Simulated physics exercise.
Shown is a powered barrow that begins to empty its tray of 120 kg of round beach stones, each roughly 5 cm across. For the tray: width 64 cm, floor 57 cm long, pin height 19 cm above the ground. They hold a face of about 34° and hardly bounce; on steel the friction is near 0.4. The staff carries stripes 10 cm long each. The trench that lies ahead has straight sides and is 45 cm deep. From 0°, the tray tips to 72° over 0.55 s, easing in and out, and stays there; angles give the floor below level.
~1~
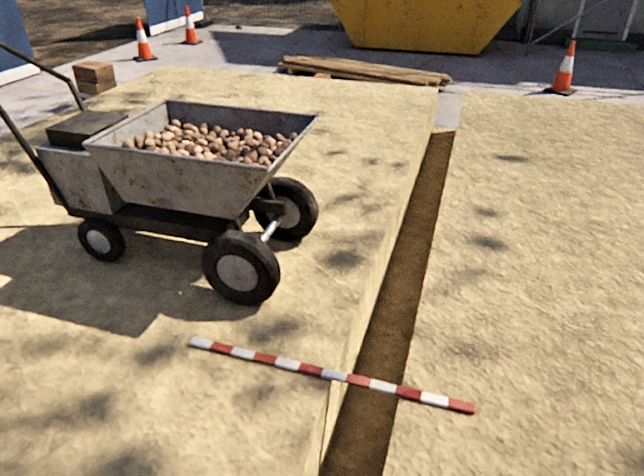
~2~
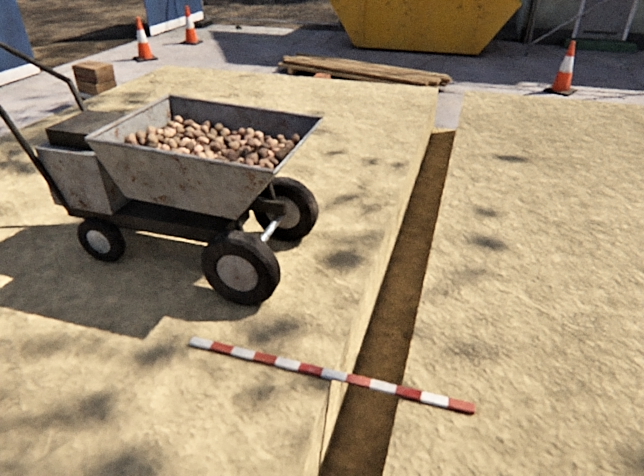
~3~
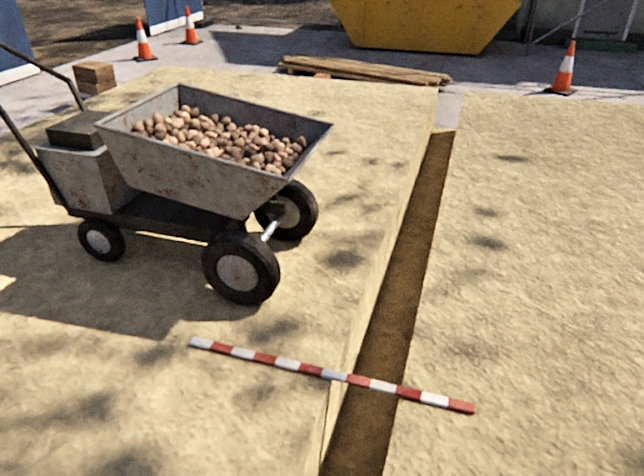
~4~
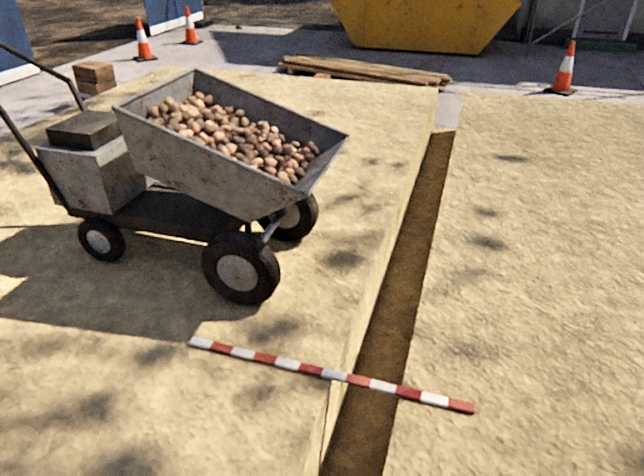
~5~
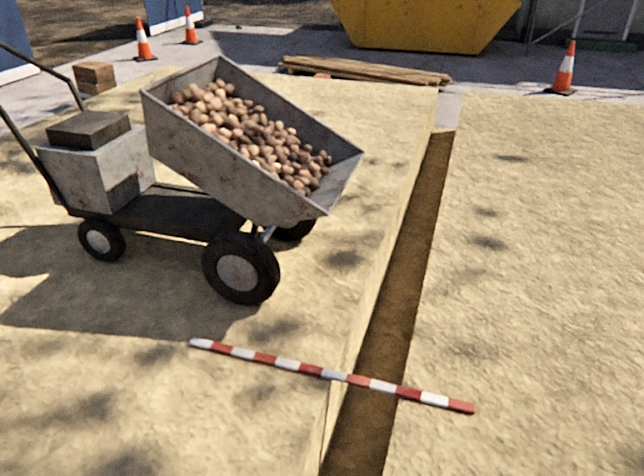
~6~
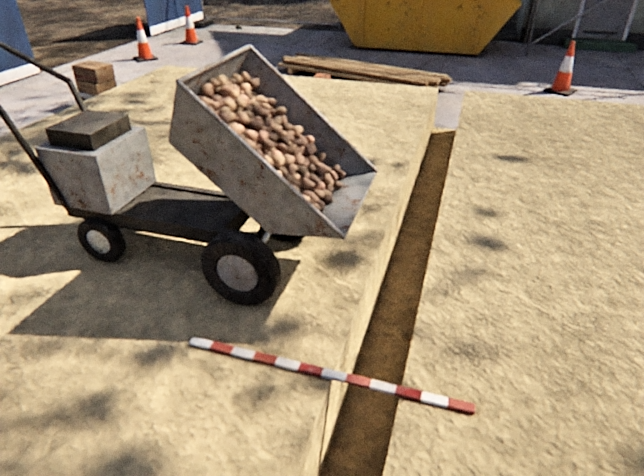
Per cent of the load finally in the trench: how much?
Approx. 44 %.
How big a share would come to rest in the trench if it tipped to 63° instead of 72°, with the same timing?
I'd guess some 50 in a hundred.
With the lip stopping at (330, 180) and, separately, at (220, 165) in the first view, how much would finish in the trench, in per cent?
Roughly 5 in a hundred from the first, 80 in a hundred from the second.
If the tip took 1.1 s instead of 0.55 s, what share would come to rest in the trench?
Probably about 65 in a hundred.
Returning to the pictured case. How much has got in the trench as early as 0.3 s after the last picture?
I'd put it near 20 per cent.
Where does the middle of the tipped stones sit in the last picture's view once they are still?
Their middle is at about (443, 295).
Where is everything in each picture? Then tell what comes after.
The tray is at 0°, its lip at (269, 170); the top of the load is at (212, 139), in the first frame.
The tray is at 2°, its lip at (274, 173); the top of the load is at (188, 133), in the second frame.
Lip at (289, 181), floor tilted 9°, highest stones at (189, 122), in the third frame.
Lip at (308, 195), floor tilted 18°, highest stones at (190, 107), in the fourth frame.
Lip at (328, 215), floor tilted 29°, highest stones at (205, 93), in the fifth frame.
Lip at (344, 238), floor tilted 41°, highest stones at (229, 86), in the sixth frame.
Then, 0.1 s after the last picture the floor is at 60°, 100 % in the tray; the foremost stones are at (348, 233).
Then, 0.3 s after the last picture the floor is at 72°, 74 % in the tray, 20 % in the trench, 6 % past the trench; the foremost stones are at (439, 294).
Then, 0.7 s after the last picture the floor is at 72°, 10 % in the tray, 33 % in the trench, 57 % past the trench; the foremost stones are past the picture's edge.
Then, 2.7 s after the last picture the floor is at 72°, 0 % in the tray, 44 % in the trench, 56 % past the trench; the foremost stones are past the picture's edge.
